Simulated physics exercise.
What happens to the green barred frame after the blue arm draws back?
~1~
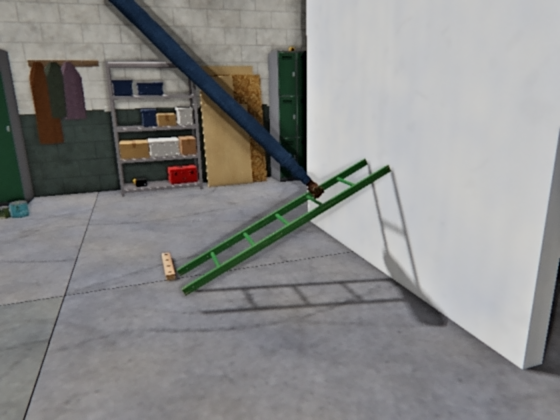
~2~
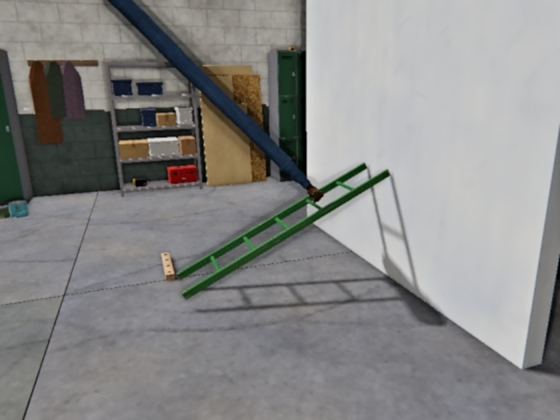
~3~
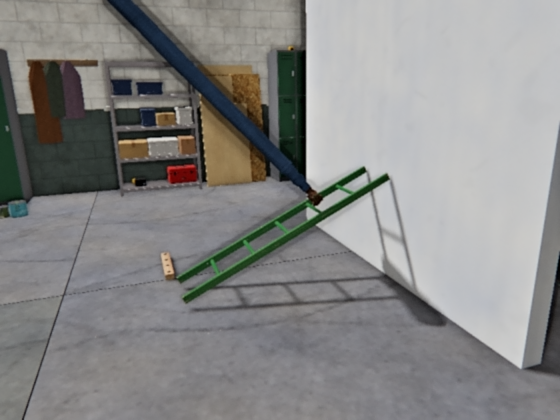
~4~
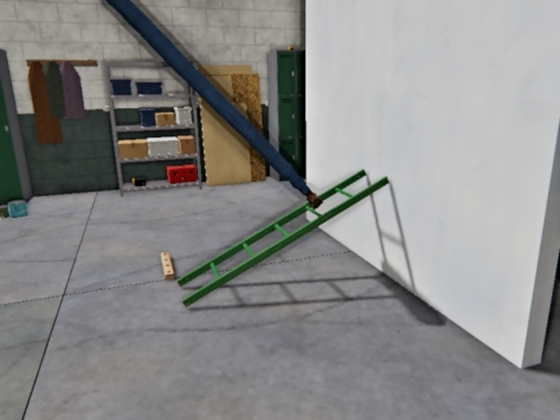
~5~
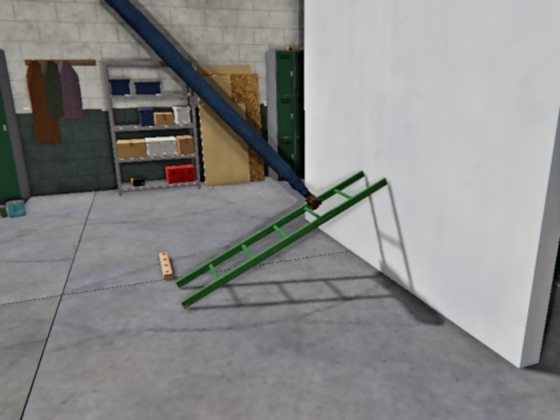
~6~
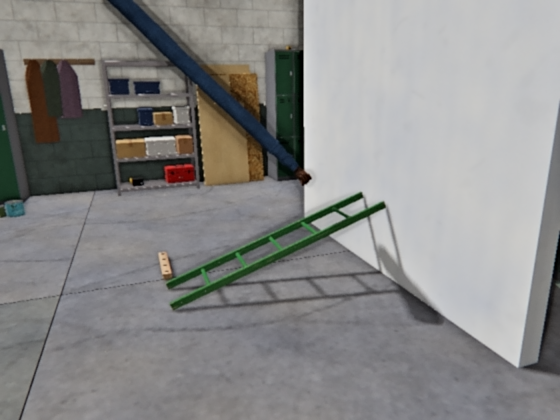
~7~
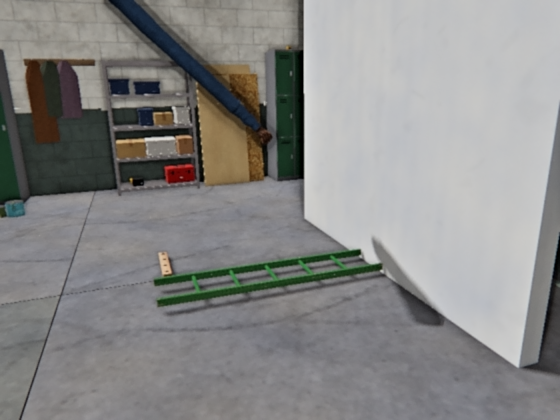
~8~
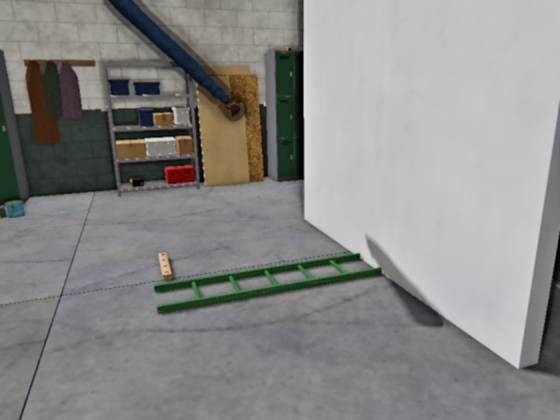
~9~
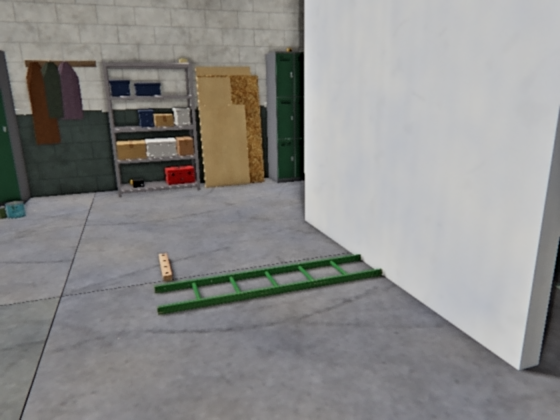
It slips down the white wall as its feet give way, and ends up lying flat on the floor.
